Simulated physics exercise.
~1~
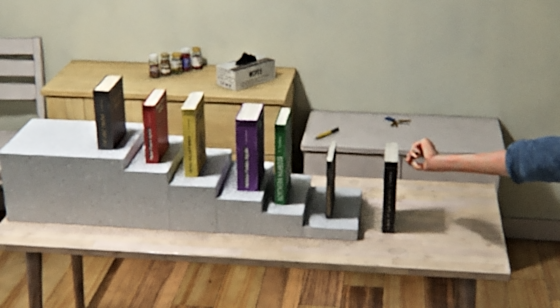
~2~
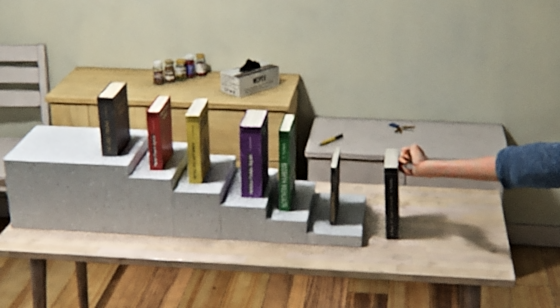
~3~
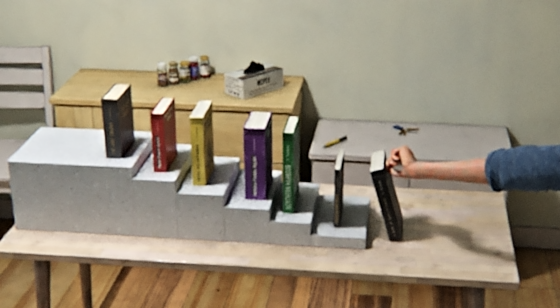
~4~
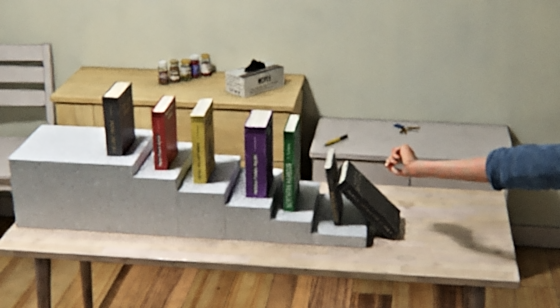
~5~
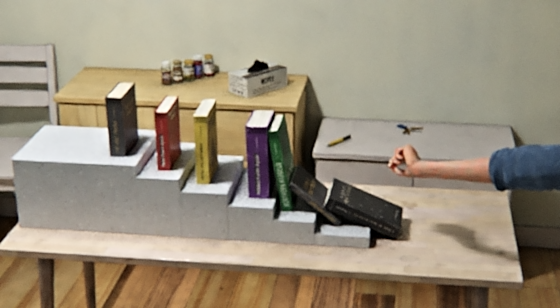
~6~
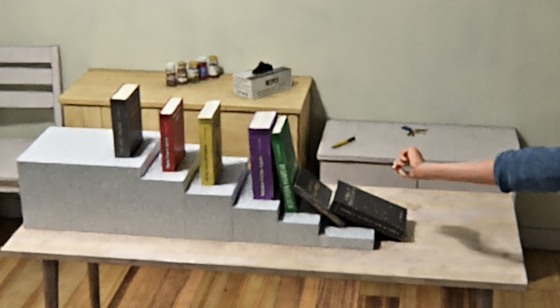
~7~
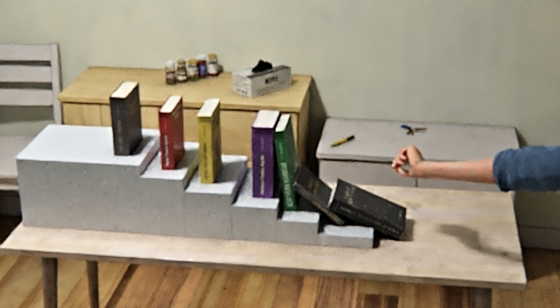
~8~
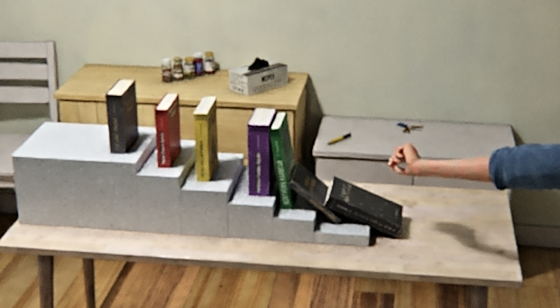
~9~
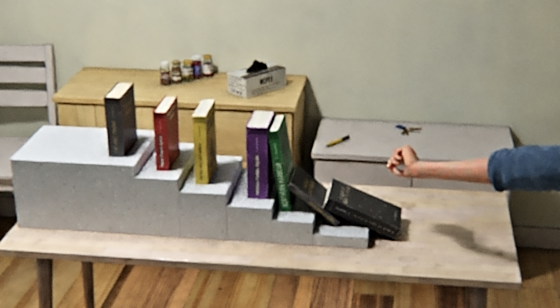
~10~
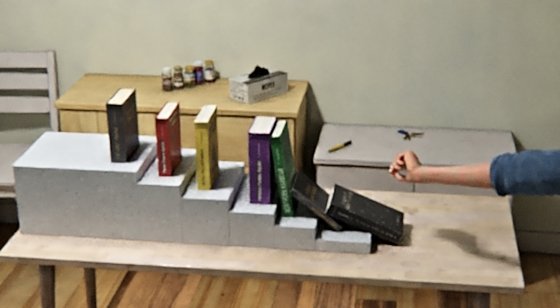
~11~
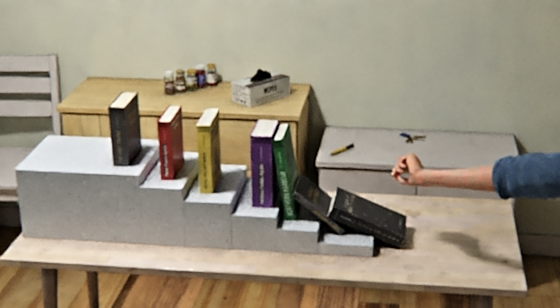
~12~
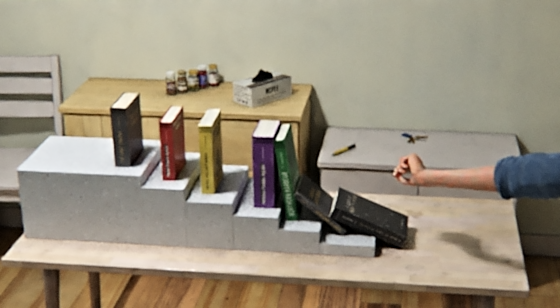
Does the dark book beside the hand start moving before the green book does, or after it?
The dark book beside the hand starts moving before the green book. It is already tipping left while the green book still stands upright.
